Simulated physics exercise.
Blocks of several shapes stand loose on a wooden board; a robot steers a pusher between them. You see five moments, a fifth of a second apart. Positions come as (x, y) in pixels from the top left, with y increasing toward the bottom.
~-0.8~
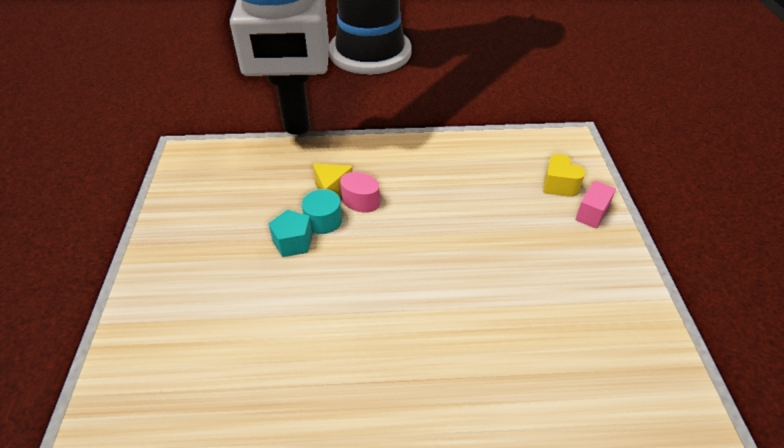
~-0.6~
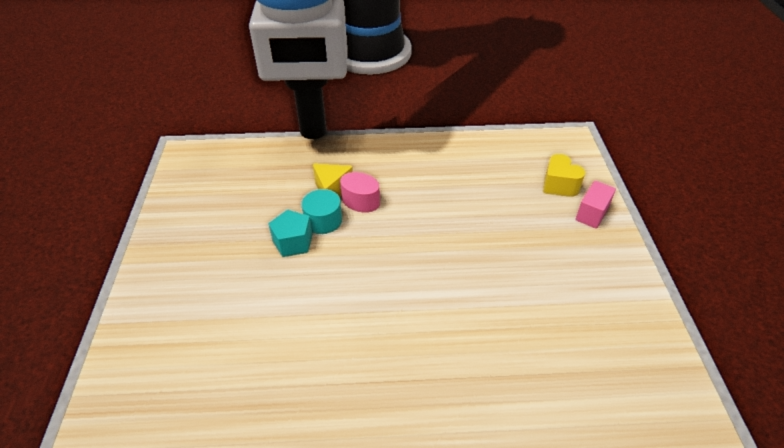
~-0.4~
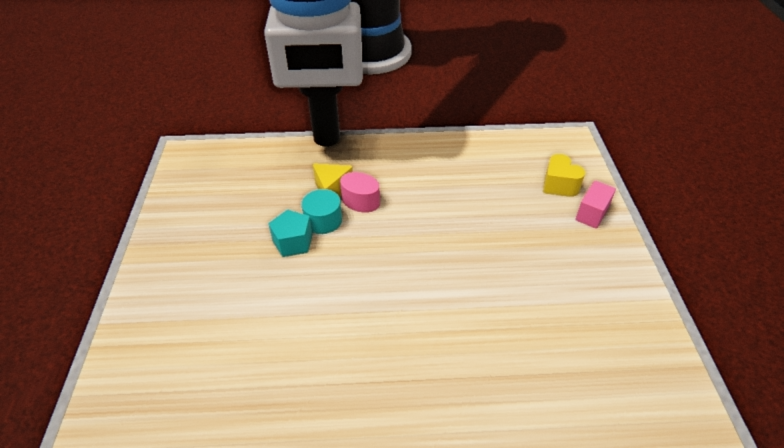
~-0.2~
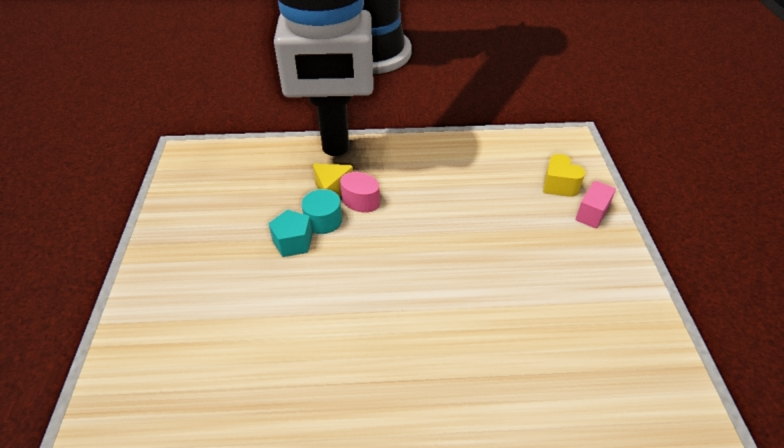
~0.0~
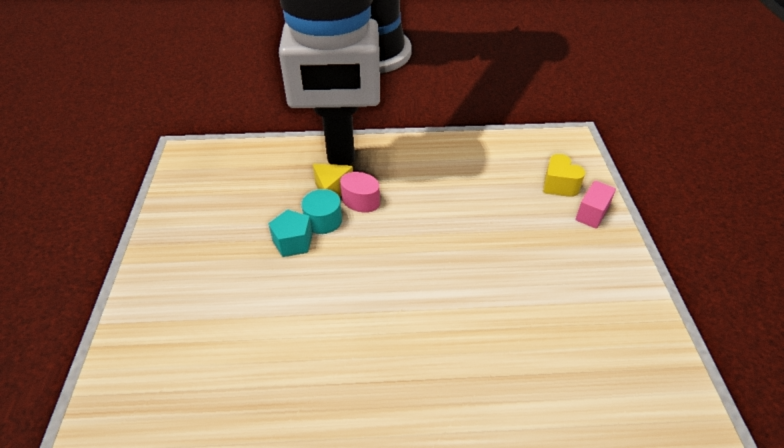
A robot's black pusher moved a short way right and toward the viewer along the board's far edge, closing in on the yellow triangle and pink oval, while all the blocks stayed still.
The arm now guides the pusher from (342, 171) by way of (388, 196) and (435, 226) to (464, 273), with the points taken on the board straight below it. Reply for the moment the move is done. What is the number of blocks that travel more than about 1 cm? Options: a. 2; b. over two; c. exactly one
Answer: C.
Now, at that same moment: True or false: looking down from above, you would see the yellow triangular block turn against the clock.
False
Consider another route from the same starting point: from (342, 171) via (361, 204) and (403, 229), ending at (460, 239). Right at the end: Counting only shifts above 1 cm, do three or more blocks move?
No, that is not how it ends up.
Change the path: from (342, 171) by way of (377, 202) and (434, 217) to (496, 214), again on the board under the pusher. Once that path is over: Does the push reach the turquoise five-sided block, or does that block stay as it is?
The block stays on its spot.
The first path, step by step. One third of the way, pusher at (388, 183); yellow triangular block at (331, 174), turned 20° clockwise; pink oval block at (366, 193), turned 35° clockwise.
Two thirds of the way, pusher at (436, 214); yellow triangular block at (331, 174), turned 20° clockwise; pink oval block at (366, 193), turned 35° clockwise.
At the end, pusher at (466, 261); turquoise circle still; yellow triangular block at (331, 174), turned 20° clockwise; pink oval block at (366, 193), turned 35° clockwise.
